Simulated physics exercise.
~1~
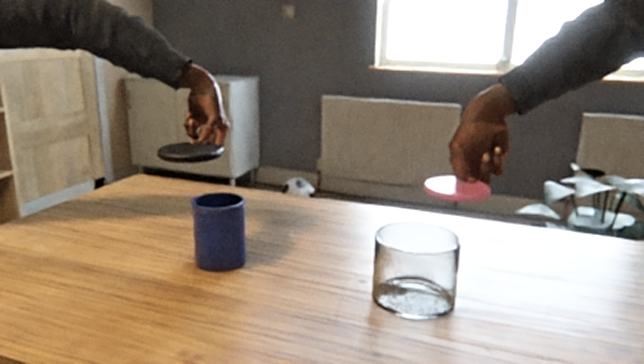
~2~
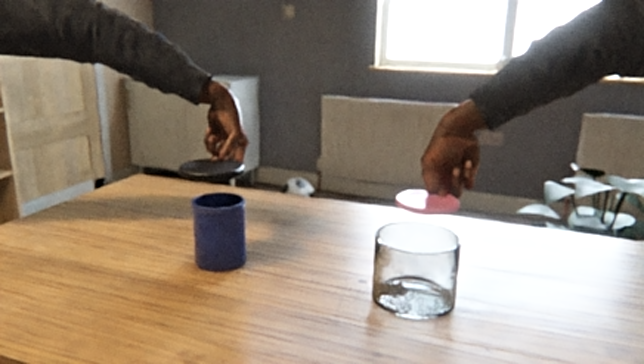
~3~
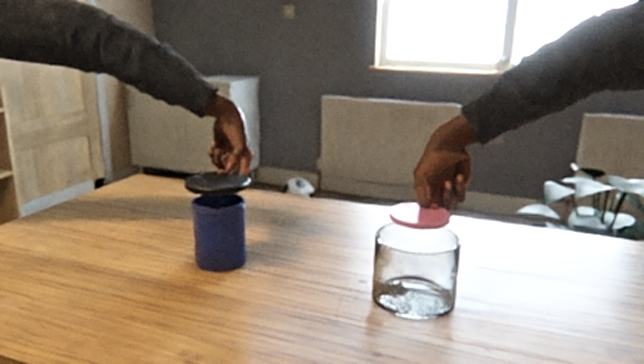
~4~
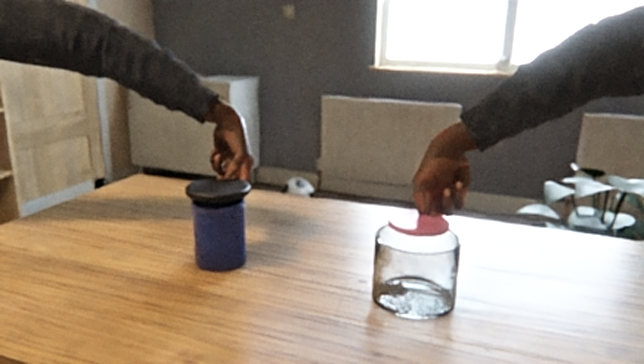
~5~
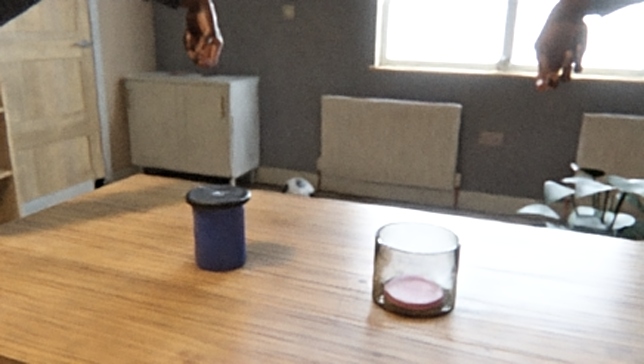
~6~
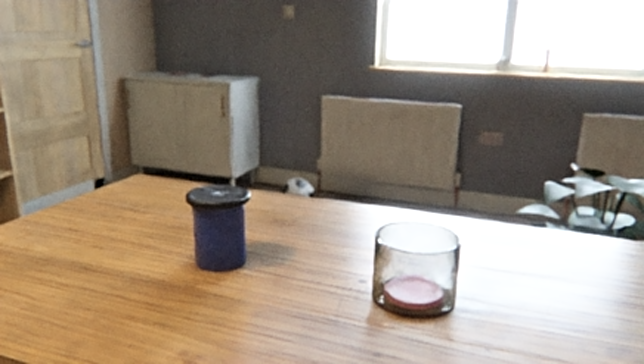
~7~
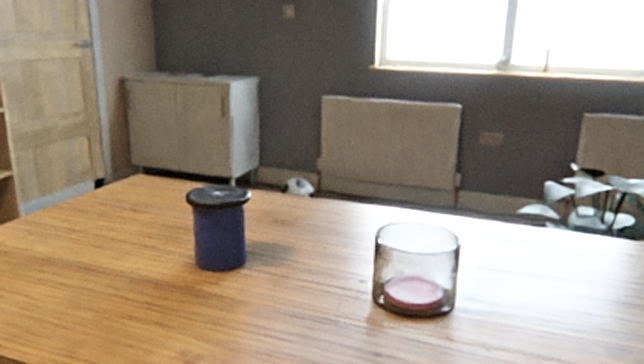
Two hands lowering discs onto a blue jar and a clear glass, the black one covering the jar, the pink dropping inside.
